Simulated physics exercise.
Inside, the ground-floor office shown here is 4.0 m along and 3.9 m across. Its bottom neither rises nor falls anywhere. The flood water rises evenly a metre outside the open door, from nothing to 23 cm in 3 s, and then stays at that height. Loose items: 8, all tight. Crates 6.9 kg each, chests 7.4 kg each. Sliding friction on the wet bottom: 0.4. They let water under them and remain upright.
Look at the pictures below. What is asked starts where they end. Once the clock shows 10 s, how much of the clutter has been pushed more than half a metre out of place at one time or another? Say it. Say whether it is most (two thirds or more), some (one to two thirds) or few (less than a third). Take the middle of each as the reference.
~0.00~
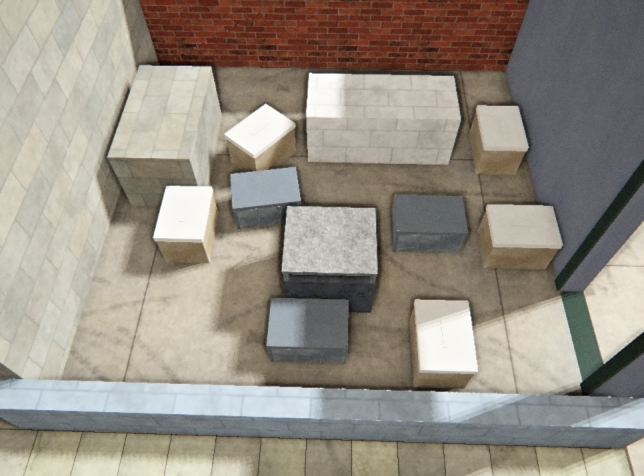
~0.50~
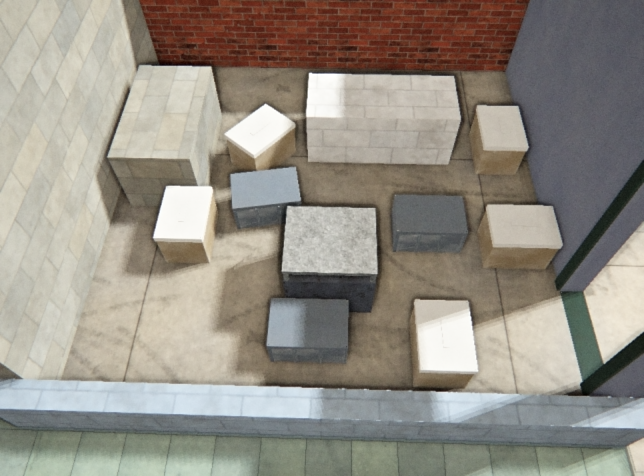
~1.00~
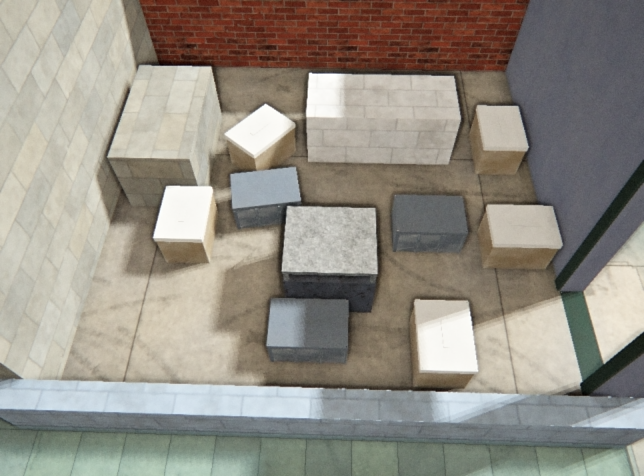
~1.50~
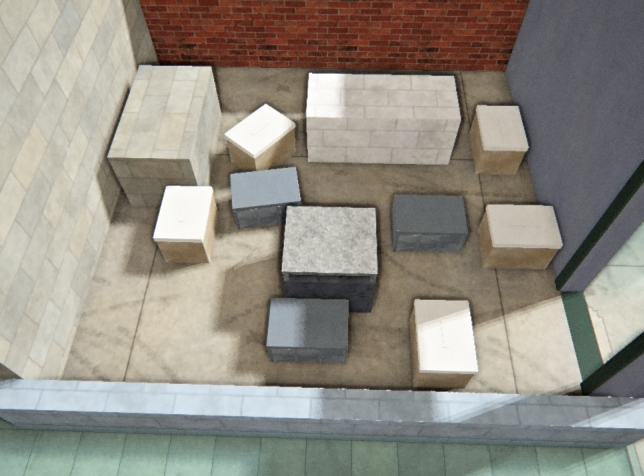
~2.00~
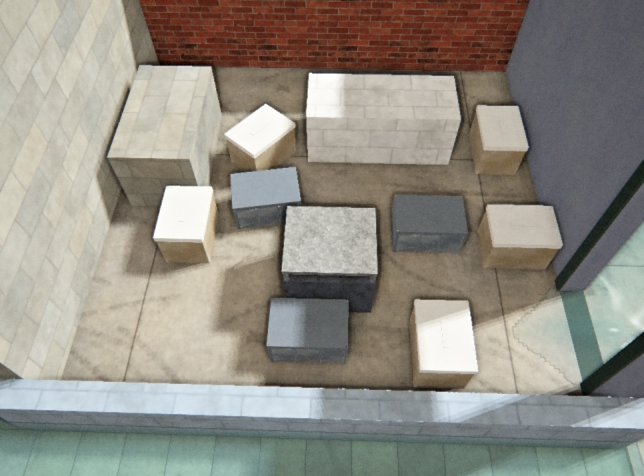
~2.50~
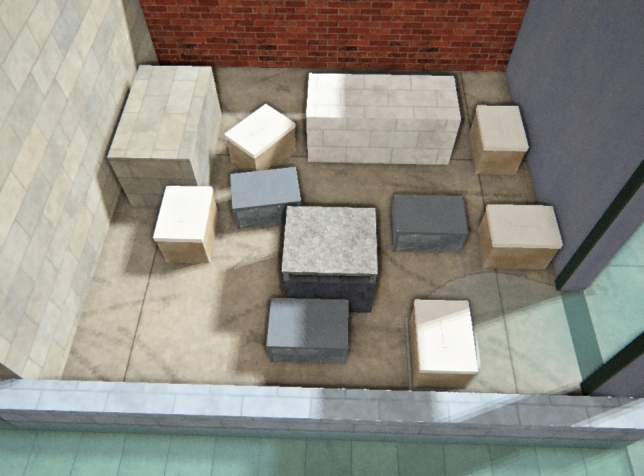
Some.
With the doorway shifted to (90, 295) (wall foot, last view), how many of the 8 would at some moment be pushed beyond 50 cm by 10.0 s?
7.
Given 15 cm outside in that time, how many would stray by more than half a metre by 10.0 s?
Then it comes to 4.
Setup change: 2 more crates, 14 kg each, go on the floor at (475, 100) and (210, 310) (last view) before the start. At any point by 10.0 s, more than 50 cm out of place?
First one stays within it, second one exceeds it.
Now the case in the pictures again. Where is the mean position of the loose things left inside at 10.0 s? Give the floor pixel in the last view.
Somewhere near (325, 205).
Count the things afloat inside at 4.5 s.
The number is 1.
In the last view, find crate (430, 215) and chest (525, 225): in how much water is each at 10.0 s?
Some 5 cm at the first, some 5 cm at the second.
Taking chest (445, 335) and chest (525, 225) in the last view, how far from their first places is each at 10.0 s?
In turn: 250 cm, 10 cm.
After 3.5 s 1 of 8 are over 50 cm from their spots; 0 afloat.
After 4.5 s 2 of 8 are over 50 cm from their spots; 1 afloat.
After 7.0 s 3 of 8 are over 50 cm from their spots; 4 afloat.
After 10.0 s 4 of 8 are over 50 cm from their spots, and 4 have been at some point; 7 afloat.
